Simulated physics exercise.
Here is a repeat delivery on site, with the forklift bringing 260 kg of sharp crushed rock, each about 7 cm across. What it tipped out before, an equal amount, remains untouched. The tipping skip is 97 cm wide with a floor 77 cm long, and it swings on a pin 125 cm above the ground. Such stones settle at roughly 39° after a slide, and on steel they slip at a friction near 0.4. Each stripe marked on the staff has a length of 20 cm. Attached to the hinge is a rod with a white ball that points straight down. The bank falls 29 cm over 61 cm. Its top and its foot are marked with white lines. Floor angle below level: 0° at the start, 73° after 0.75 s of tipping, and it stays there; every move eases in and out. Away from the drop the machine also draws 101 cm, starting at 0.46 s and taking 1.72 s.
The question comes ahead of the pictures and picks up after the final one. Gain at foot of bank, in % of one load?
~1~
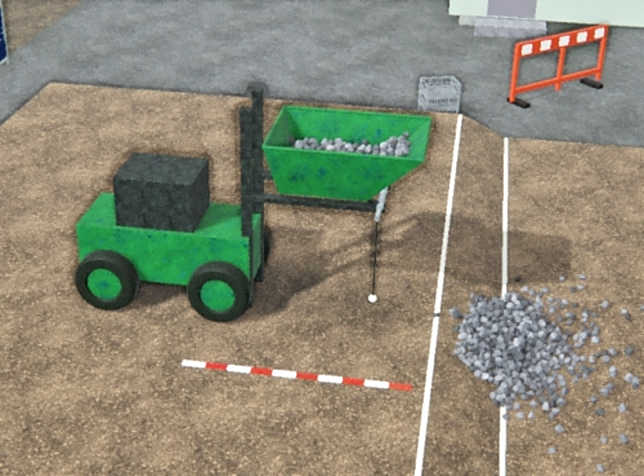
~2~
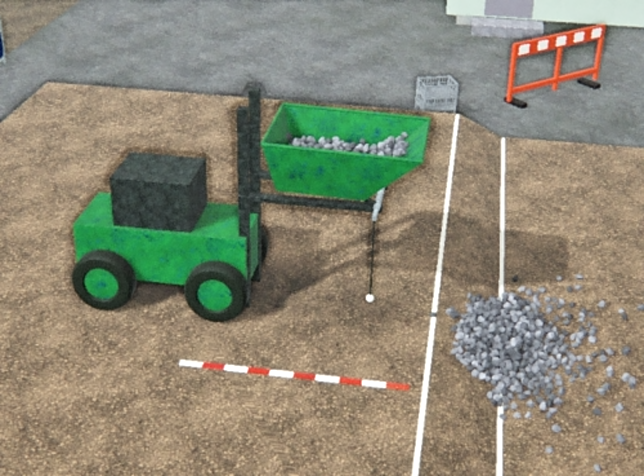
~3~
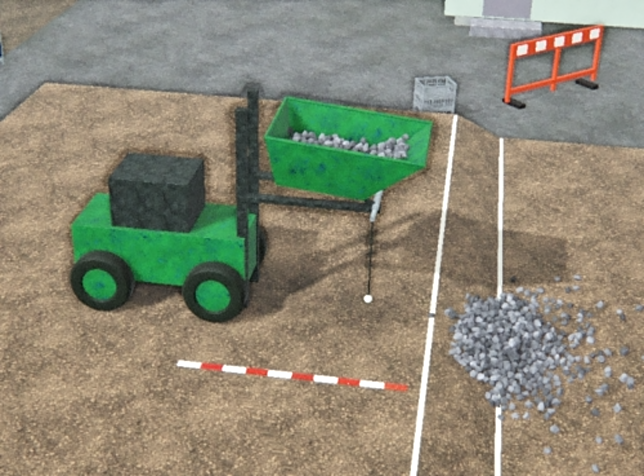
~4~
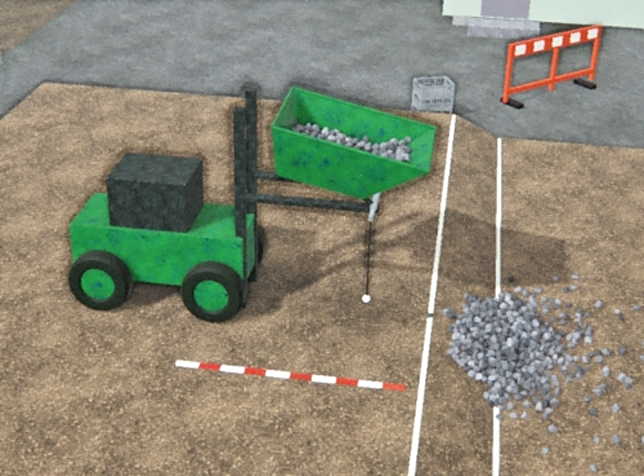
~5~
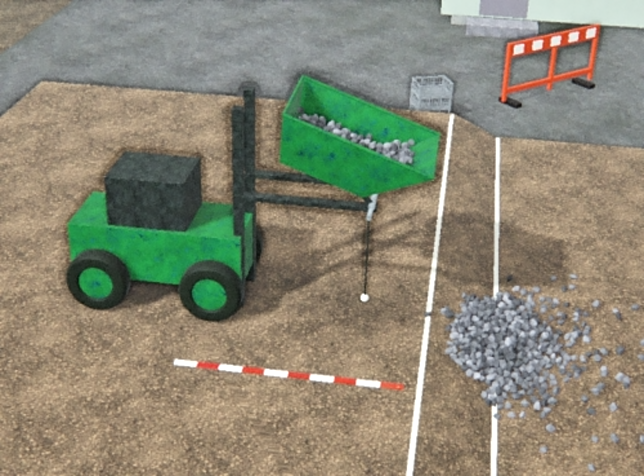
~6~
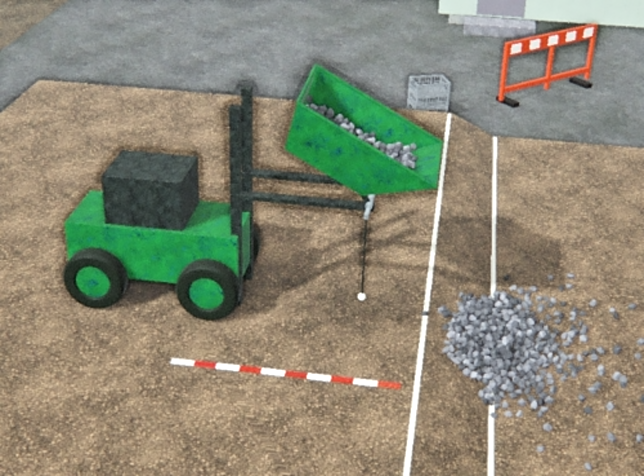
Close to 50 parts in a hundred.
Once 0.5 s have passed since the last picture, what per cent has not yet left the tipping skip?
About 90 percent is still in there.
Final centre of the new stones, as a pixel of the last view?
The centre sits about (485, 329).
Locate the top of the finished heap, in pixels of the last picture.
In the last view, close to (427, 309).
Then, 0.2 s after the last picture the floor is at 61°; in per cent of one load, 100 in the tipping skip, 34 on the top or the slope, 66 at the foot of the bank; the foremost stones are past the picture's edge.
Then, 0.5 s after the last picture the floor is at 73°; in per cent of one load, 89 in the tipping skip, 45 on the top or the slope, 66 at the foot of the bank; the foremost stones are past the picture's edge.
Then, 2.3 s after the last picture the floor is at 73°; in per cent of one load, 0 in the tipping skip, 84 on the top or the slope, 116 at the foot of the bank; the foremost stones are past the picture's edge.
Then, 4.8 s after the last picture the floor is at 73°; in per cent of one load, 0 in the tipping skip, 84 on the top or the slope, 116 at the foot of the bank; the foremost stones are past the picture's edge. Net gain at the foot of the bank, 50.
